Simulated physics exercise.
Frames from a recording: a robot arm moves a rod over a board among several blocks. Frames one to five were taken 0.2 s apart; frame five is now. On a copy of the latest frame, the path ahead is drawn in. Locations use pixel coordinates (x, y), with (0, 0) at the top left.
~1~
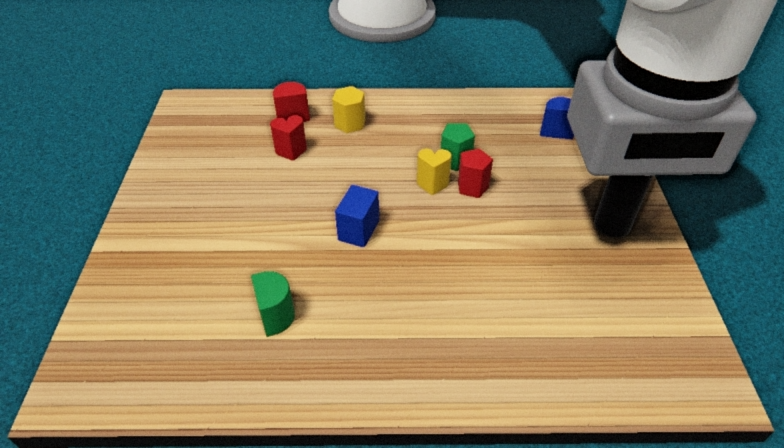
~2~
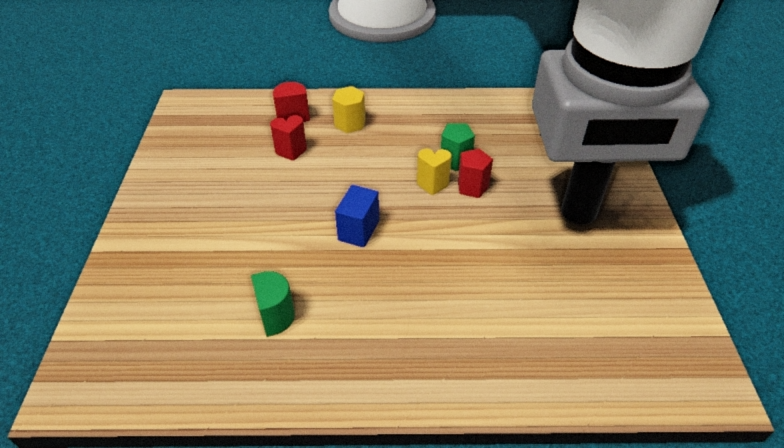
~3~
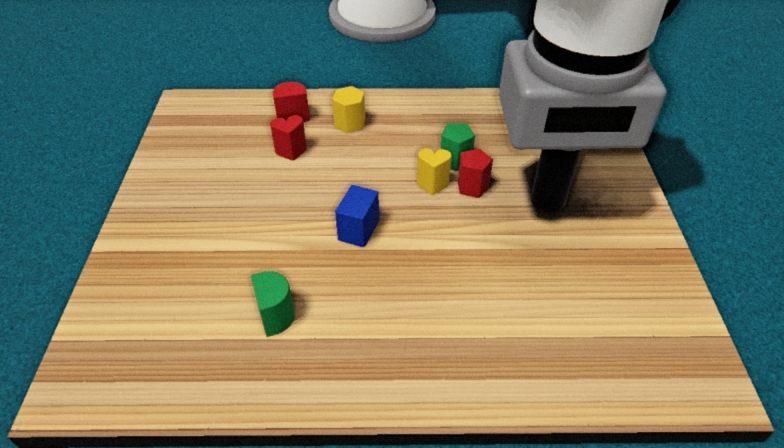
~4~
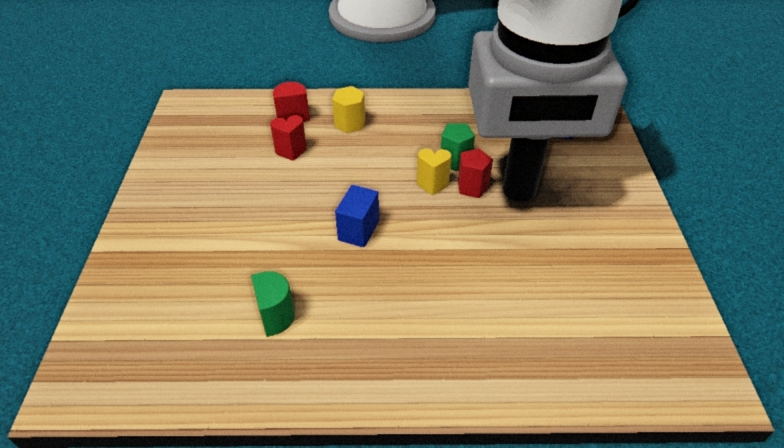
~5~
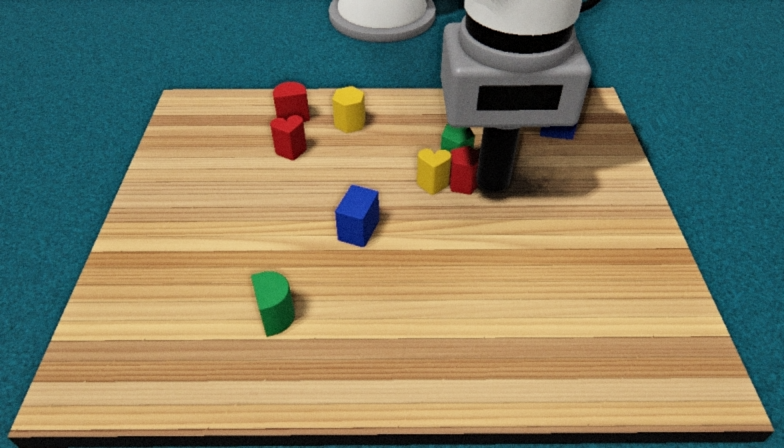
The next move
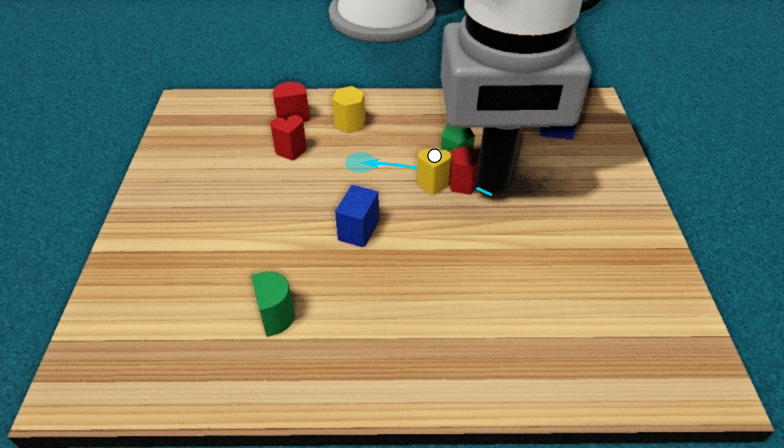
A robot arm moves its black rod left across the board and nudges the red pentagon.
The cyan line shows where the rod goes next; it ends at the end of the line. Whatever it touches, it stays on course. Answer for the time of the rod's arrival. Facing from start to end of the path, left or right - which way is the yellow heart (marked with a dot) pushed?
It's going to go left.
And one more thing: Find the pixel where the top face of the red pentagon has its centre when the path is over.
It comes to (354, 116).
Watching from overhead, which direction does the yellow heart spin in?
It turns counter-clockwise.
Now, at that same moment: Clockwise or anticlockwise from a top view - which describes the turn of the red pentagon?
The block turns clockwise.
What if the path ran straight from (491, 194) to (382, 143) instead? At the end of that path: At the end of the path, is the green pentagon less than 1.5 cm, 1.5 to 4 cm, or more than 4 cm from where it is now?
By the end of the path, it will have gone between 1.5 and 4 cm.
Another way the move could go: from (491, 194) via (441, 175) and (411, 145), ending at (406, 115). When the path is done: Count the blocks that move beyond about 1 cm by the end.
In total, three or more blocks get moved by over 1 cm.
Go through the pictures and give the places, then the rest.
In the first picture, rod tip (612, 226); block tops, yellow hexagonal block (348, 95); yellow heart (435, 156); green pentagon (458, 132); red pentagon (476, 158).
In the second picture, rod (578, 214); blocks unchanged.
In the third picture, rod (547, 203); blocks unchanged.
In the fourth picture, rod (519, 192); blocks unchanged.
In the fifth picture, rod (493, 182); yellow hexagonal block (348, 95); yellow heart (435, 156); green pentagon (458, 132); red pentagon (467, 155).
Path on the board, from (491, 194) via (449, 177) and (406, 166), ending at (361, 162); the dot is on the yellow heart.
On the path given first. One third of the way, rod (449, 164); yellow heart (405, 152), turned 90° anticlockwise; green pentagon (450, 125), turned 50° clockwise; red pentagon (424, 138).
Two thirds of the way, rod (406, 154); yellow heart (395, 154); green pentagon (450, 125), turned 50° clockwise; red pentagon (382, 126), turned 15° clockwise.
At the end, rod (360, 150); yellow hexagonal block in place; yellow heart (394, 154), turned 130° anticlockwise; green pentagon (450, 125), turned 50° clockwise; red pentagon (354, 116), turned 50° clockwise.
